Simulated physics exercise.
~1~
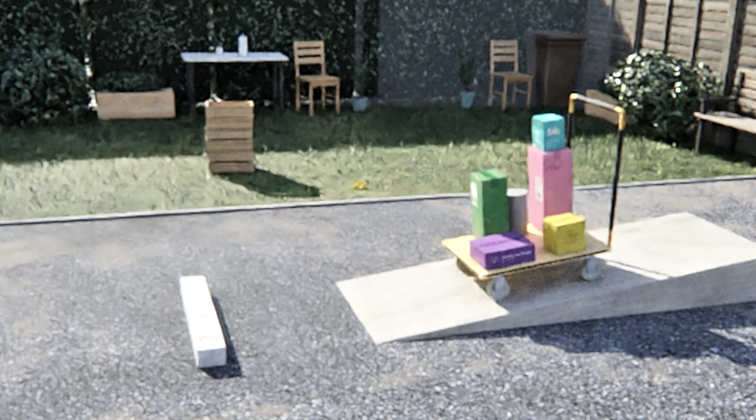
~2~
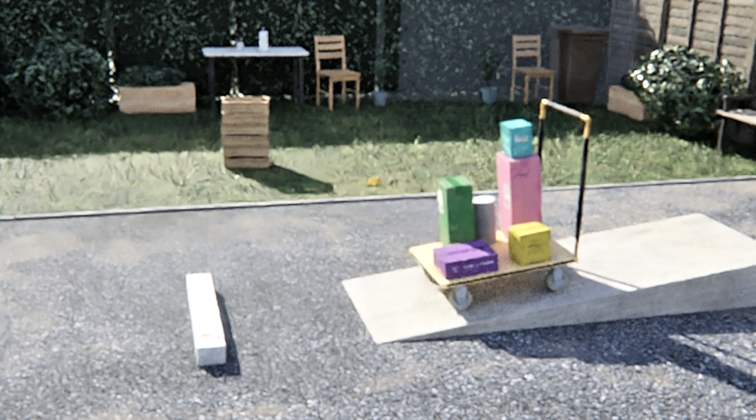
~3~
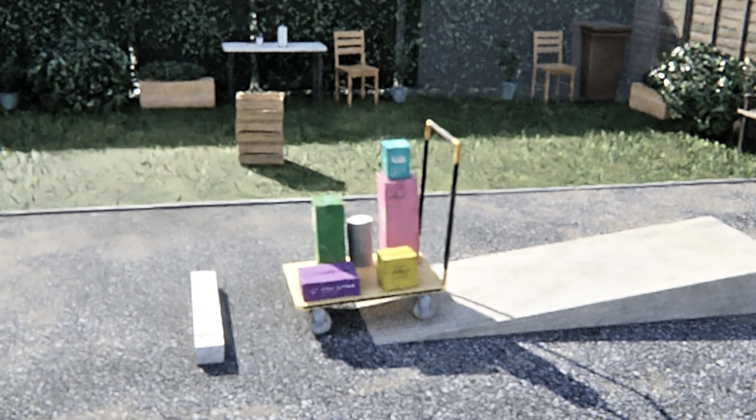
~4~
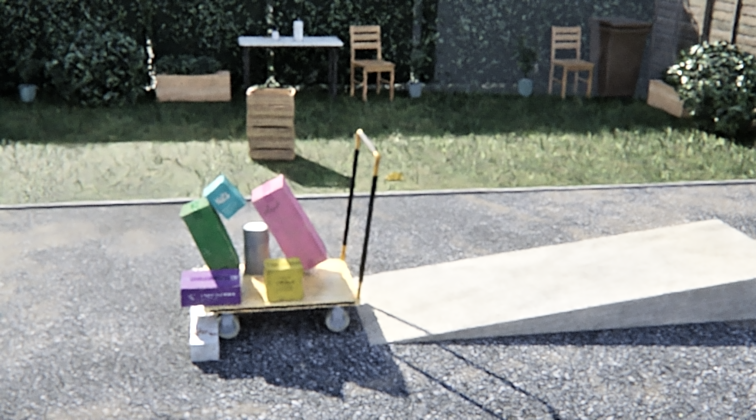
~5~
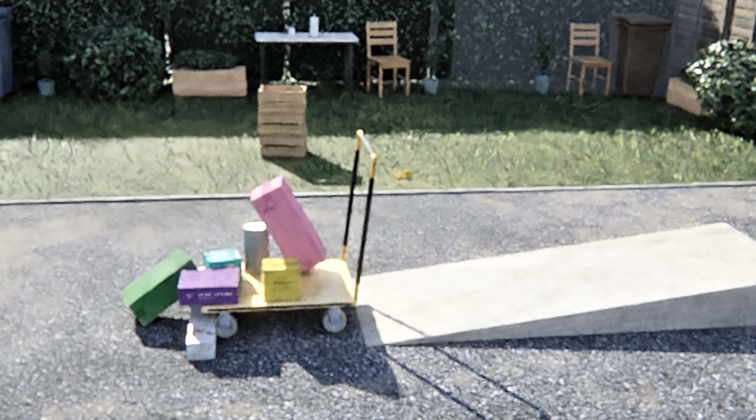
A flat trolley with a tall handle, loaded with a pink box topped by a turquoise one, a green box, a purple parcel, a yellow parcel and a grey canister, stands on a pale ramp in a paved yard, seen from slightly above. Behind it are grass, wooden chairs and a table. The trolley rolls left down the ramp and across the paving to a white kerb. There it stops, and the pink, turquoise and green boxes tip left. The green box drops off the front, while the turquoise box lands on the deck and the pink box stays leaning aboard.
